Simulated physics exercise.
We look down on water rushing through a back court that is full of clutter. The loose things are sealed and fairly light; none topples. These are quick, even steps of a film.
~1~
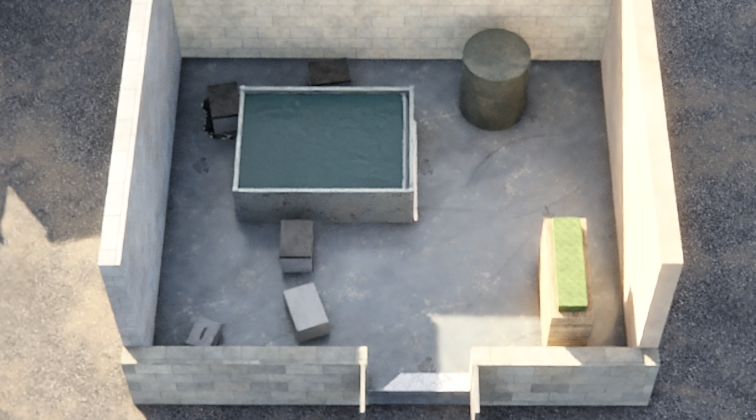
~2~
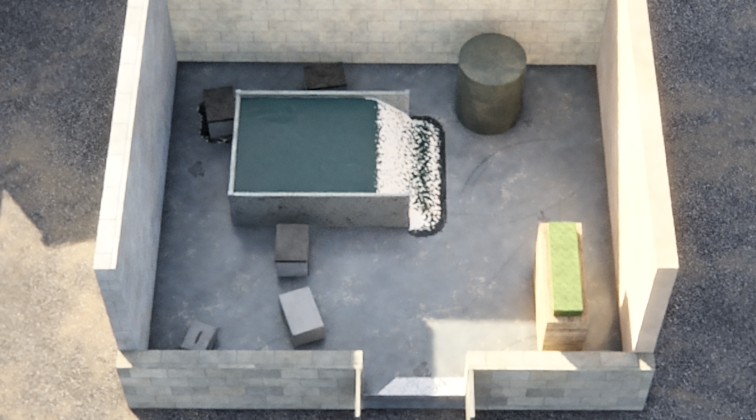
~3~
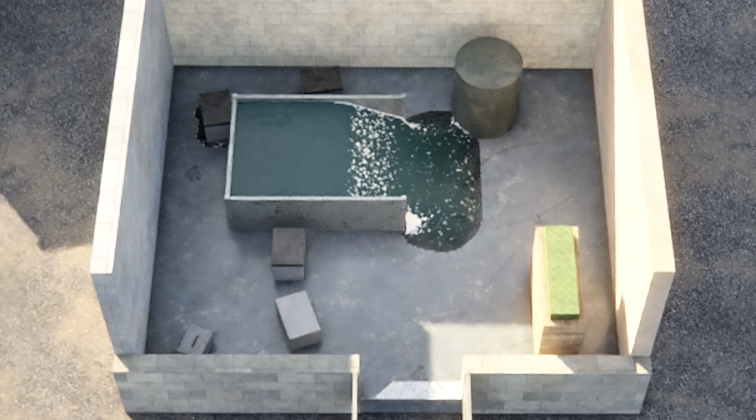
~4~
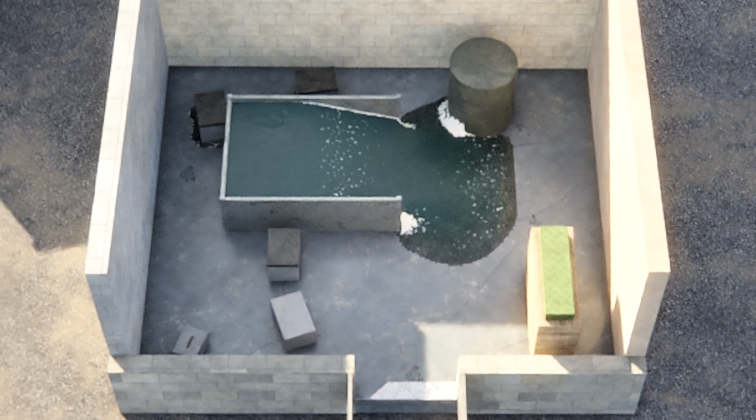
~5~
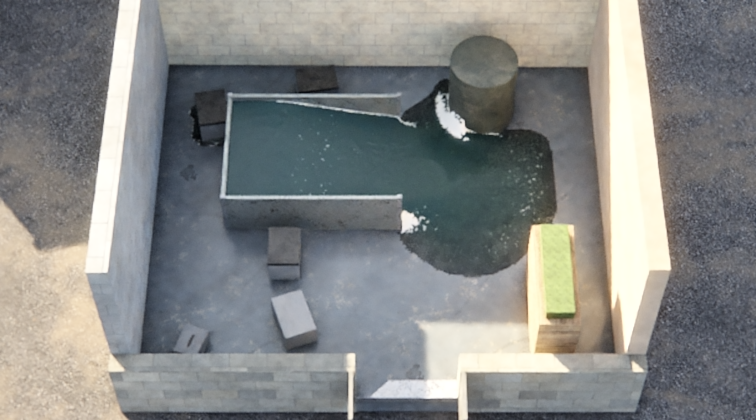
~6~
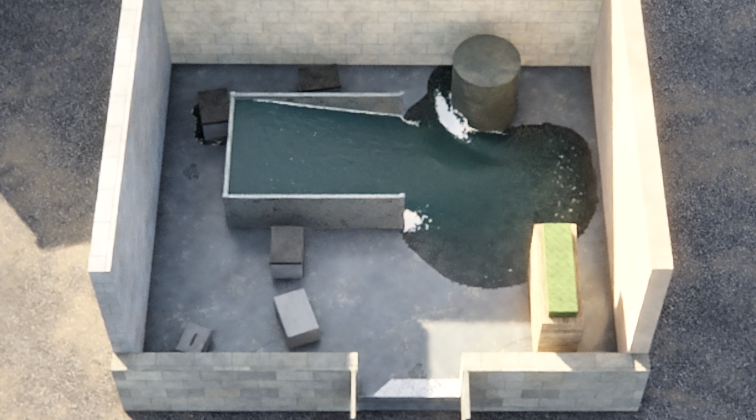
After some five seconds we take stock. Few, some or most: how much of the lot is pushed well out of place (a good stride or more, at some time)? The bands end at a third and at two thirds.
Share: Less than a third.
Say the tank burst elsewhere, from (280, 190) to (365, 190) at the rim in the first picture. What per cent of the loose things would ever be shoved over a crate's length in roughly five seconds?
Roughly 80 per cent.
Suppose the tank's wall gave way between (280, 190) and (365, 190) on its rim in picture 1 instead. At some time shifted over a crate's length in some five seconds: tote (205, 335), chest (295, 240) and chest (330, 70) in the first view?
In that order: Pushed that far, moved that far, under that.
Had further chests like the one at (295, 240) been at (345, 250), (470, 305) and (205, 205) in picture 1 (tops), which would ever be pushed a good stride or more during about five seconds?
In that order: No, shifted that much, less than that.
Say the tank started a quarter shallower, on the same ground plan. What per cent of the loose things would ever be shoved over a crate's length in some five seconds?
Roughly 0 per cent.
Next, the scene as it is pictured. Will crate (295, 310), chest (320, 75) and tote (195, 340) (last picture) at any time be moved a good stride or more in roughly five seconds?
In that order: No, that far or more, no.
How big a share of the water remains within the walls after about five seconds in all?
Roughly 98 per cent.
A moment on, 0 of 5 are well off their spots; 0 afloat.
Next, 0 of 5 are well off their spots; 0 afloat.
Later, 0 of 5 are well off their spots; 0 afloat.
In the end, 1 of 5 are well off their spots, and 1 have been at some point; 0 afloat.
